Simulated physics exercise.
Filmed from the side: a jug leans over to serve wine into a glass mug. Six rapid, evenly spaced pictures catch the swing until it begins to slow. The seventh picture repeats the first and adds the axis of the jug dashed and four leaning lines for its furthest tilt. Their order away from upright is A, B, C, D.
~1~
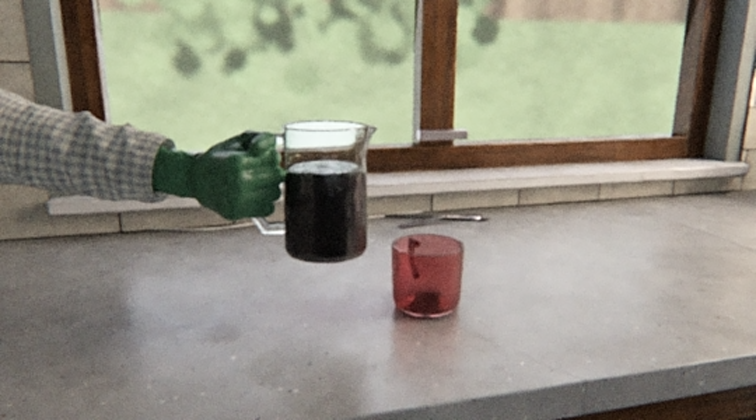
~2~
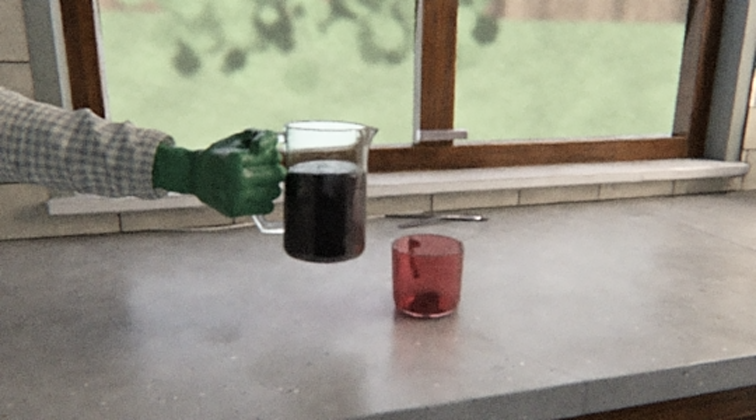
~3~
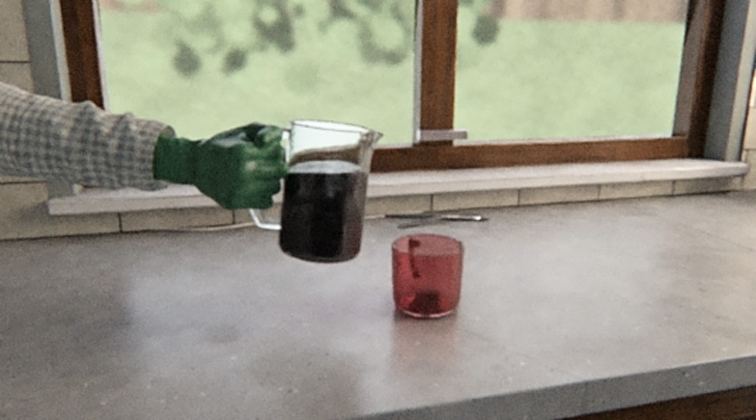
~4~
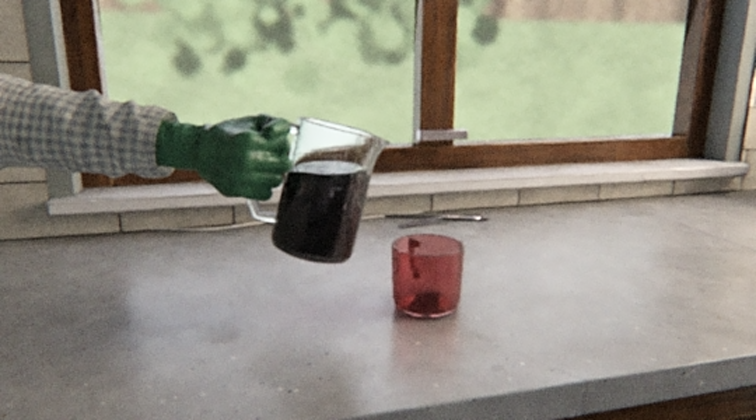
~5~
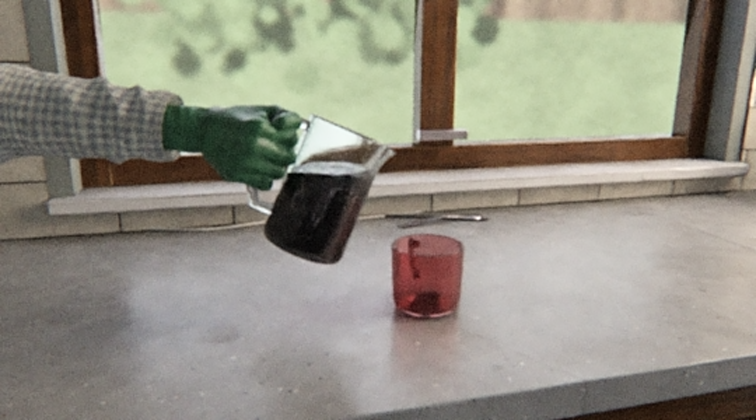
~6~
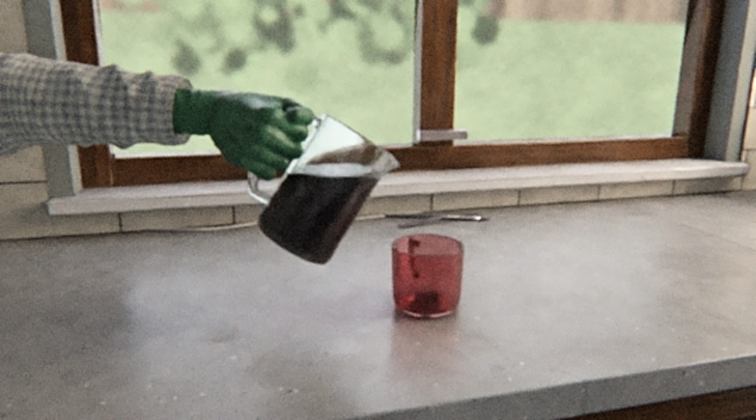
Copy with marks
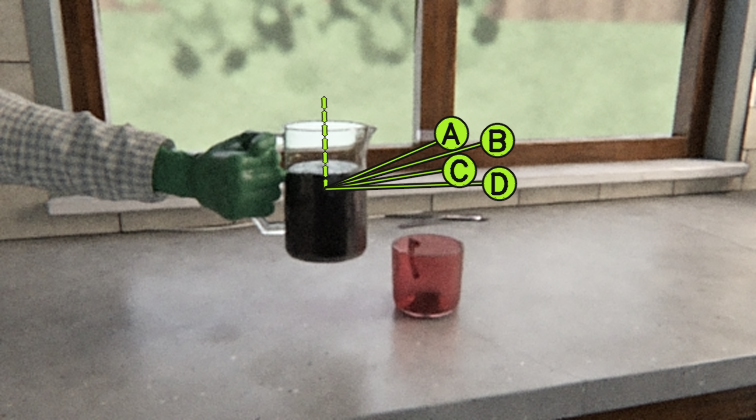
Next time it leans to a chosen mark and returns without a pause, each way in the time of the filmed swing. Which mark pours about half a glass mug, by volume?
The best tilt is A.
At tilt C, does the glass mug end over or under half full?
Over.
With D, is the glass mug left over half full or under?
Over half.
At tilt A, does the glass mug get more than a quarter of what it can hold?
Yes.
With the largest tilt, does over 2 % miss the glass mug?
Yes.
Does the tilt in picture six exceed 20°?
Yes.
In lime, A at (436, 142); B at (480, 144); C at (441, 170); D at (482, 183).
Choosing A, the glass mug ends with about 50 % of what it can hold.
Choosing B, the glass mug ends with about 74 % of what it can hold.
Choosing C, the glass mug ends with about 91 % of what it can hold; 6 % of the wine is spilt.
Choosing D, the glass mug ends with about 96 % of what it can hold; 17 % of the wine is spilt.
